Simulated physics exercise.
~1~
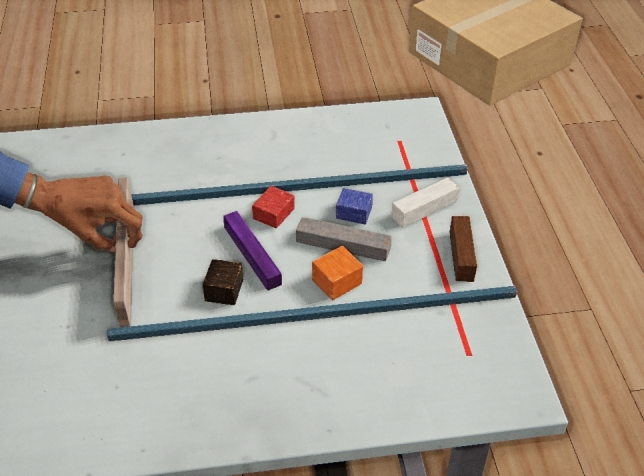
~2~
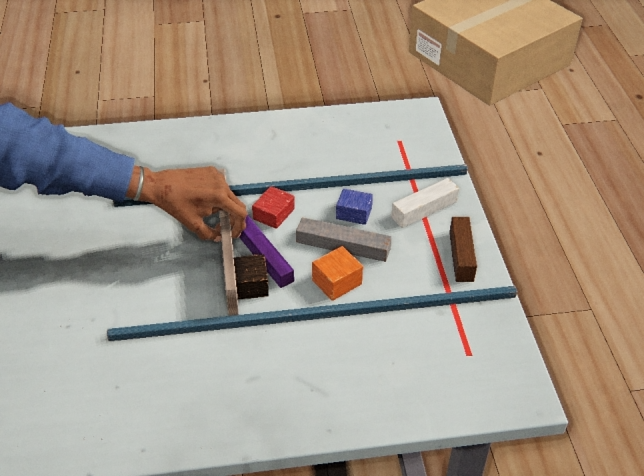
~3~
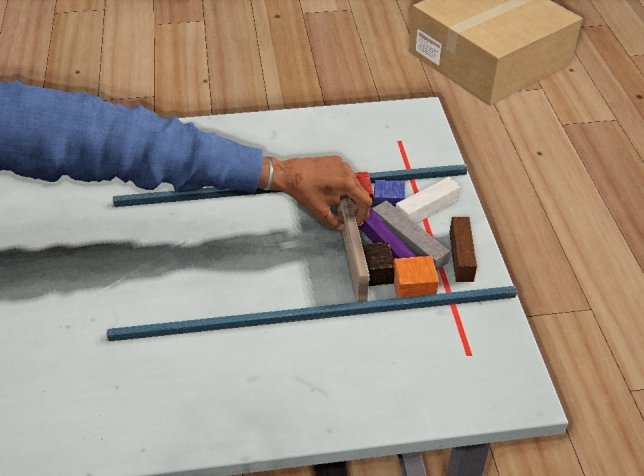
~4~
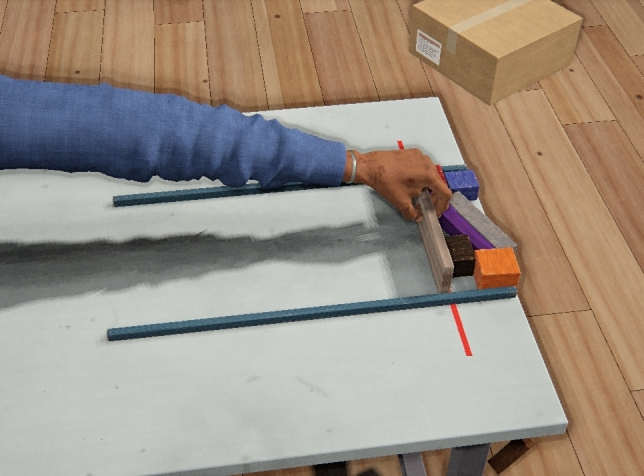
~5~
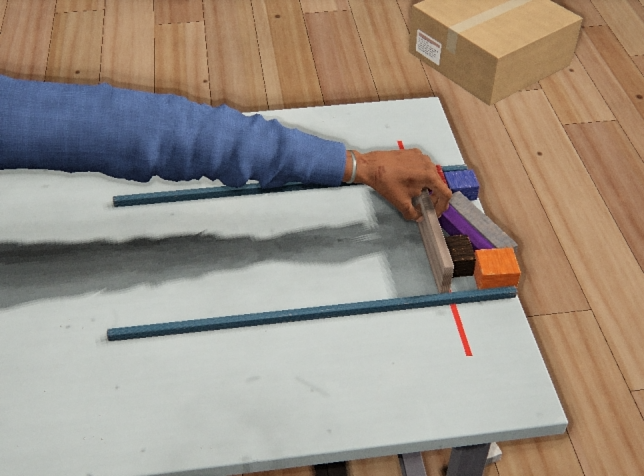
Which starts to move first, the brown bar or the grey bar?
The grey bar starts to move first, while the brown bar is still standing in its place. The brown bar moves only later, as the push continues.
